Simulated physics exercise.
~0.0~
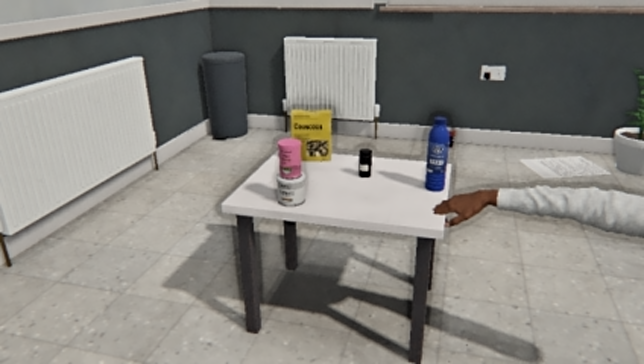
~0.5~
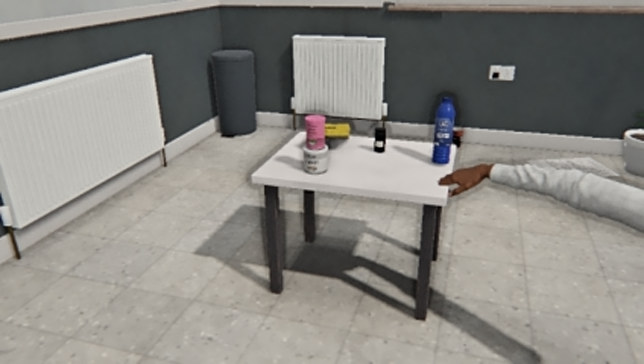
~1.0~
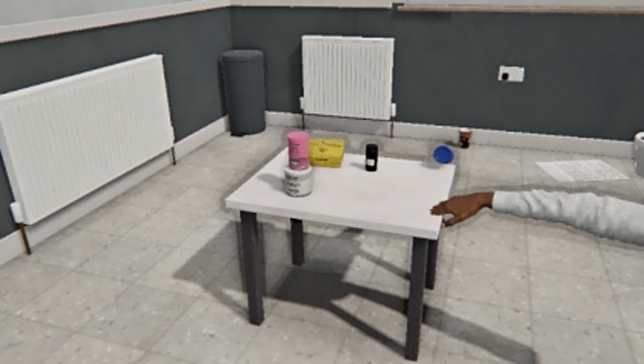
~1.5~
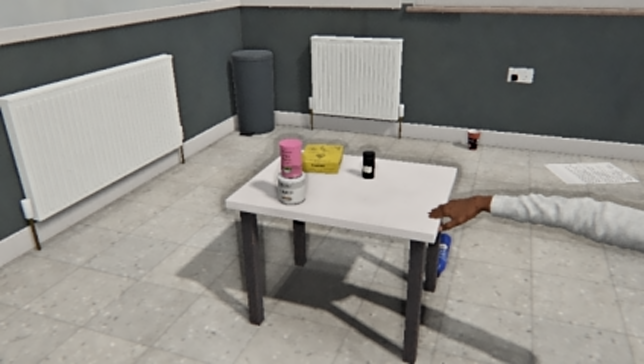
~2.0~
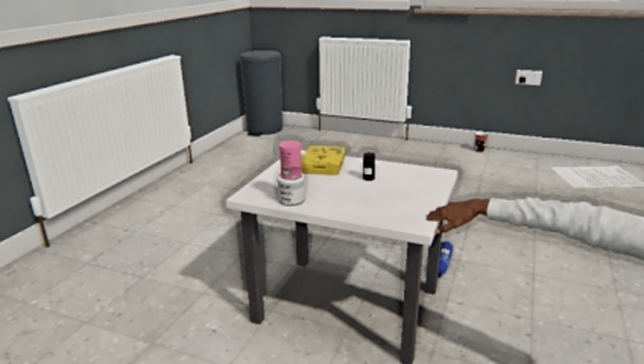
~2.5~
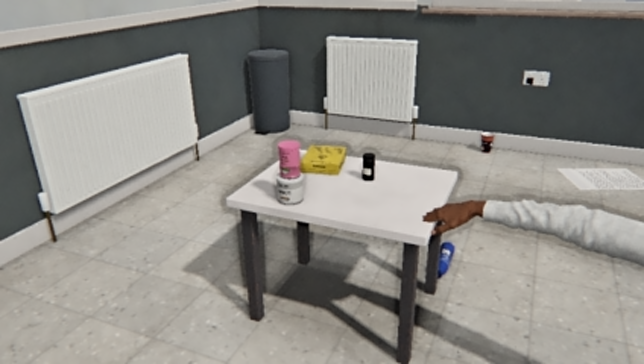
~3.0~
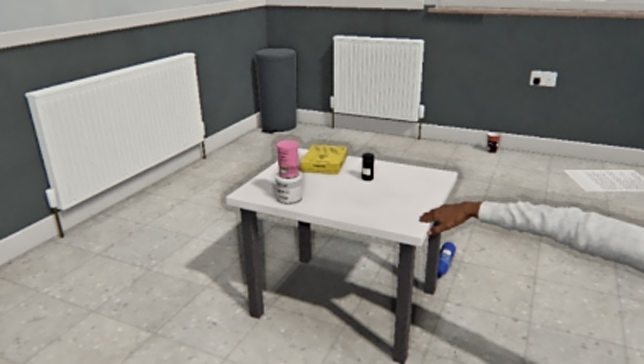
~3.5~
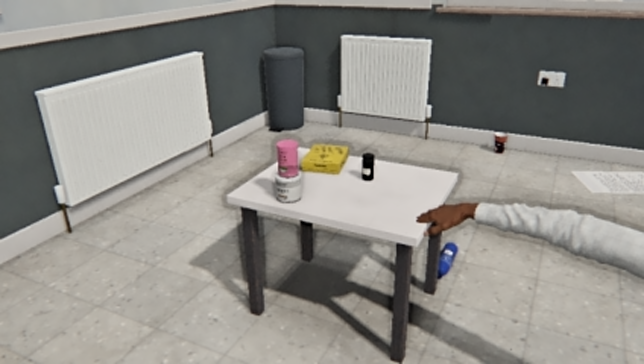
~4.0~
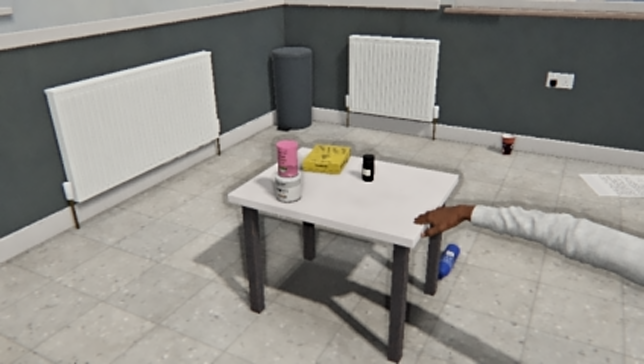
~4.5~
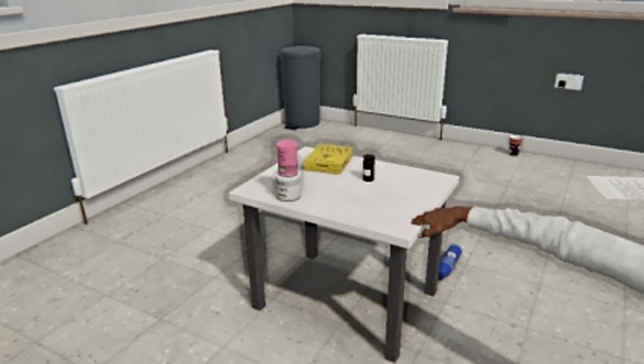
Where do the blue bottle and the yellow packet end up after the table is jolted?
Neither stays as it was, since the blue bottle ends up lying on the floor by the table and the yellow packet lies flat on the tabletop, shifted from where it stood.
